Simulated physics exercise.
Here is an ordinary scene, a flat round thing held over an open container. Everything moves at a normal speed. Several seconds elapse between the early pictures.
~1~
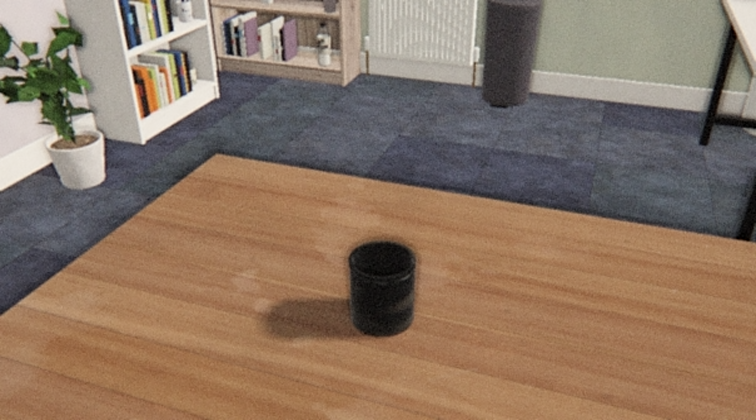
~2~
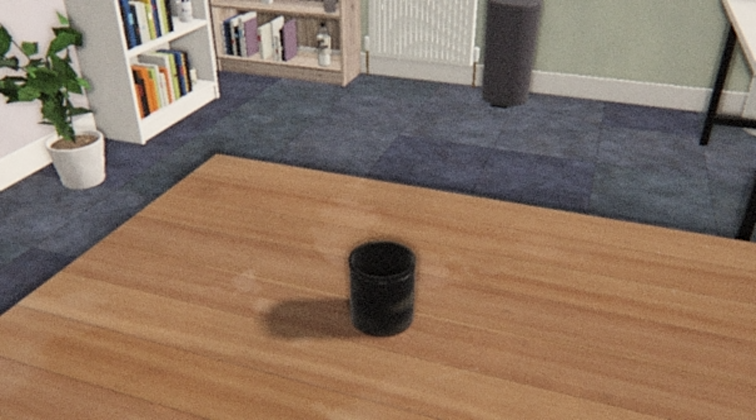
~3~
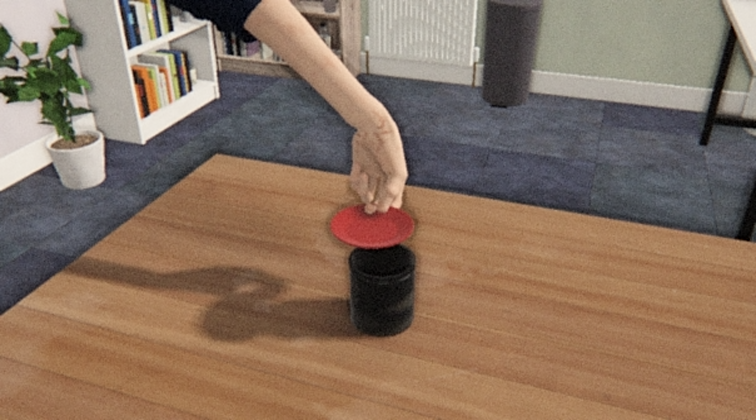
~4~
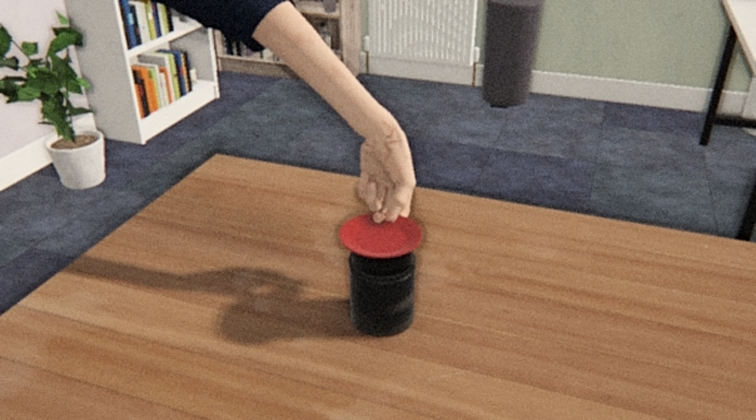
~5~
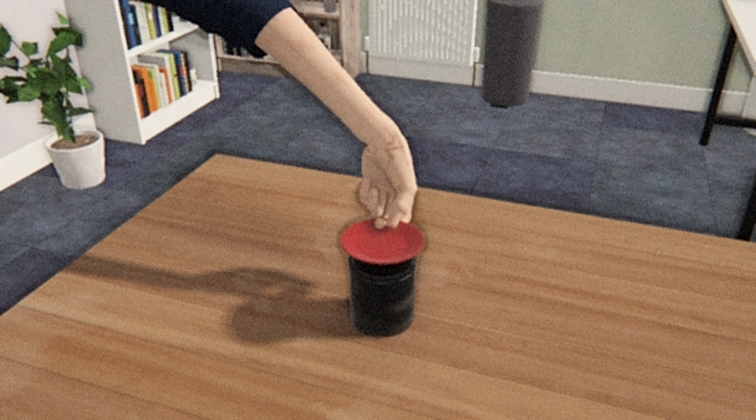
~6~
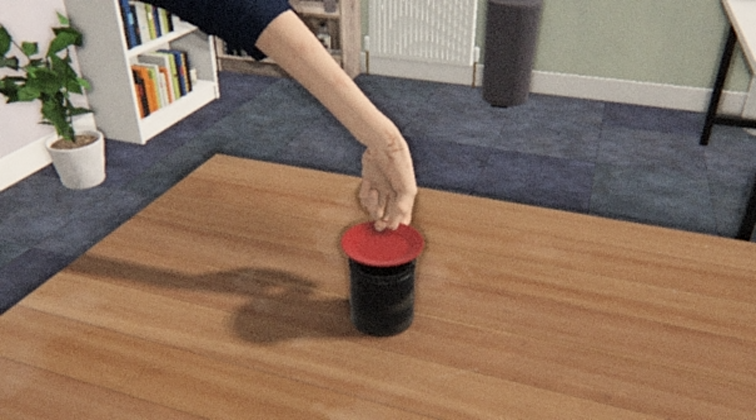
A hand holding a red plate came into view above a black jar on a wooden table, then moved the plate slightly right and lowered it onto the jar's open top, still holding it.
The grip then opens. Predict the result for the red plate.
The red plate stays across the top.
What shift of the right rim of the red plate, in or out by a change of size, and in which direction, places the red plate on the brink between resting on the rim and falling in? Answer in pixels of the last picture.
Left by around 12 pixels.
Then, 0.10 s after the last picture, red plate moved a little near (382, 255).
At rest, the red plate covers the opening, near (382, 254).
